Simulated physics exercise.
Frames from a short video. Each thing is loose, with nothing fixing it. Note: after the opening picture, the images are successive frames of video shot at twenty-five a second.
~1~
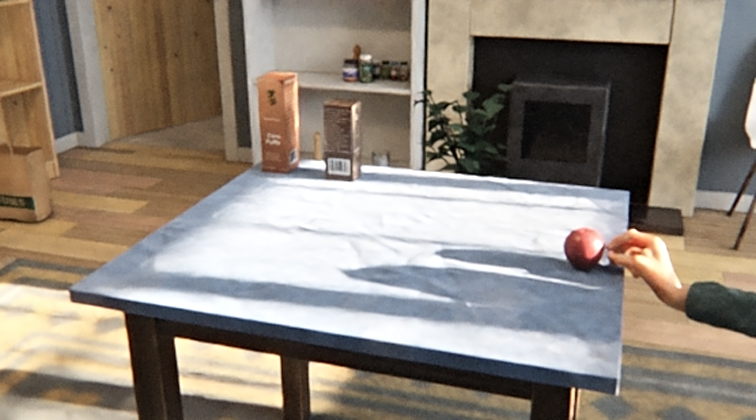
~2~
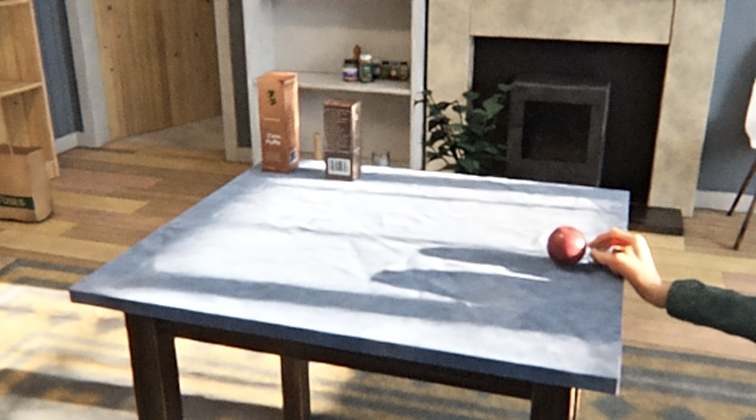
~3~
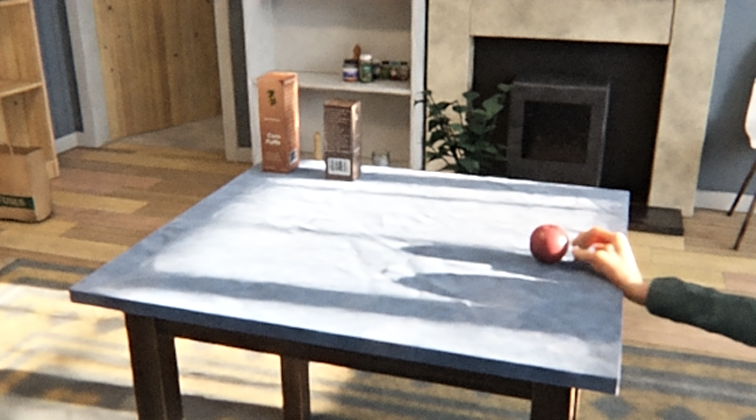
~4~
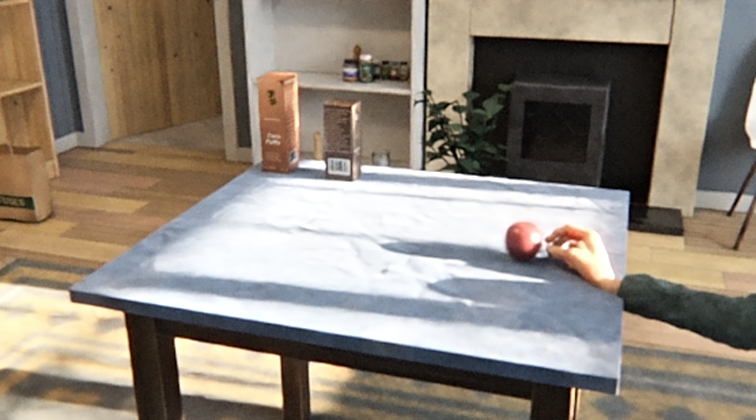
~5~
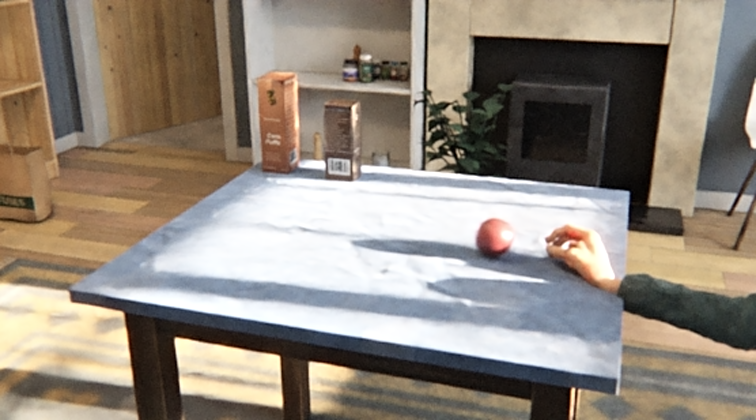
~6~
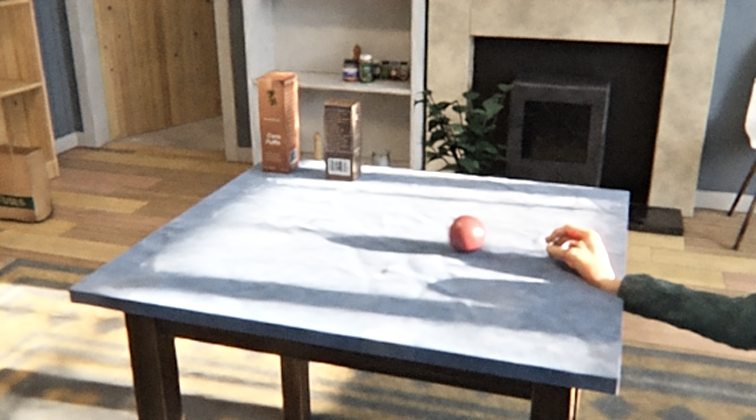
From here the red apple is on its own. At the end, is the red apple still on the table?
No.
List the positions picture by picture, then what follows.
The first frame shows under the hand; red apple (584, 247).
The second frame shows under the hand; red apple (566, 245).
The third frame shows under the hand; red apple (549, 243).
The fourth frame shows red apple (523, 240).
The fifth frame shows red apple (494, 237) shifted about its own width.
The sixth frame shows red apple (466, 234) shifted about its own width.
Then, 0.20 s on from there, red apple shifted well along near (341, 219).
Then, 0.50 s on from there, red apple shifted well along near (188, 201).
Then, 0.70 s on from there, red apple now off the table.
Then, 1.00 s on from there, things are still on the move.
In the end, off the table, red apple.
